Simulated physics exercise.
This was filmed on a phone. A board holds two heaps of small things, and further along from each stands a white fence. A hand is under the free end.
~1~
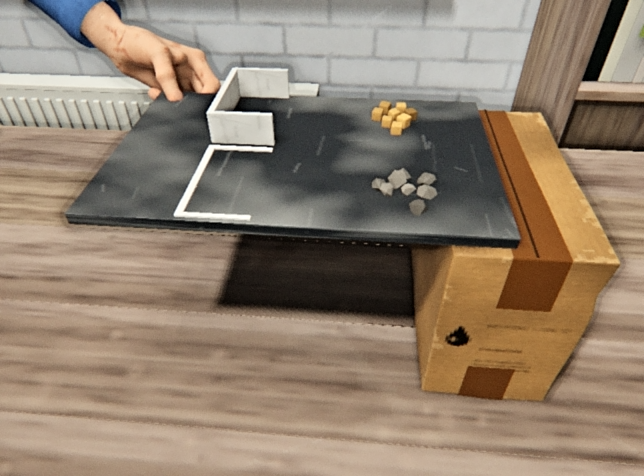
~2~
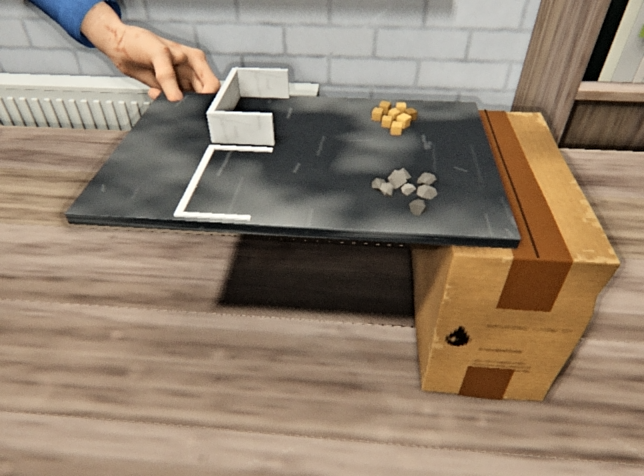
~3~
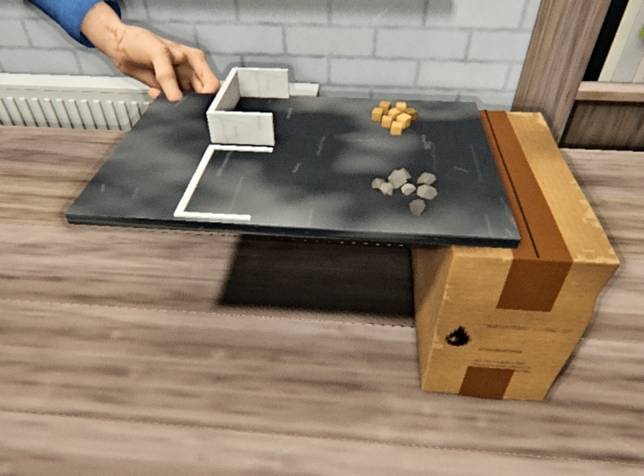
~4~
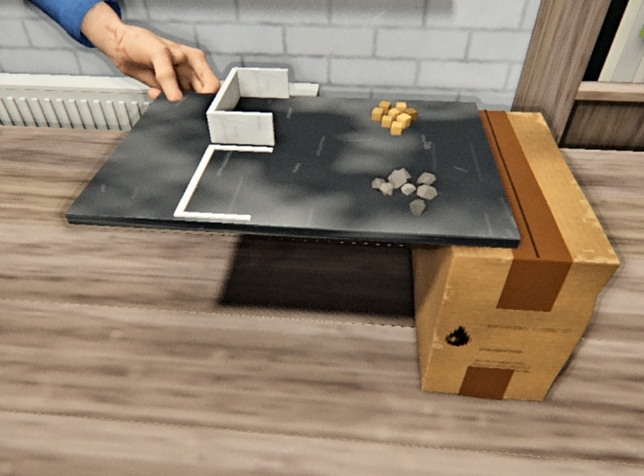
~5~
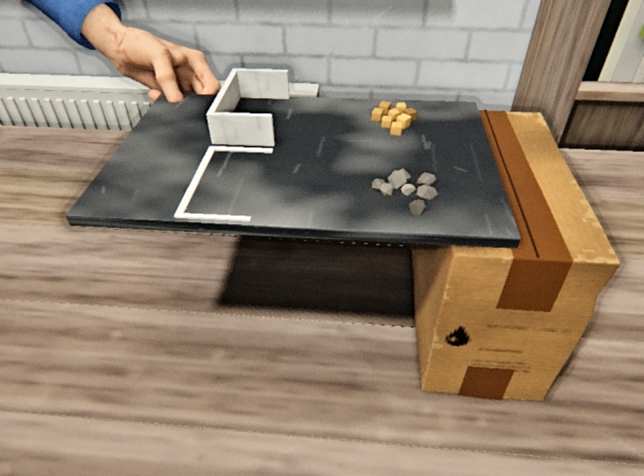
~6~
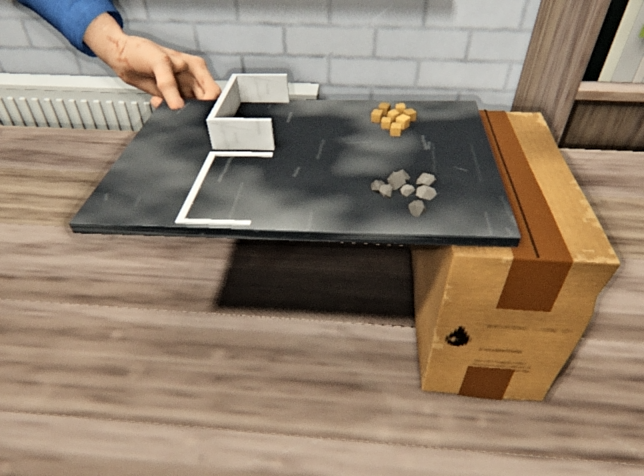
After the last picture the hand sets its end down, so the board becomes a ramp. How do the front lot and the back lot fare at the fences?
Front lot: Not confined, back lot: Confined.
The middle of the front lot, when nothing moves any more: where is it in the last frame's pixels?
I'd put it at about (142, 337) when it all comes to rest.
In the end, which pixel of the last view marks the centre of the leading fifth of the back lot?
It ends up near (276, 230) in the last view.
Then, 0.51 s later than the last frame, board sloping at 12°; front lot where it was; back lot where it was.
Then, 1.15 s later than the last frame, board sloping at 26°; front lot where it was; back lot where it was.
Then, 1.84 s later than the last frame, board sloping at 39°; front lot roughly half past its bar; back lot has reached its bar.
When it is over, board resting at 40°; front lot every one past its bar; back lot gathered behind its bar.
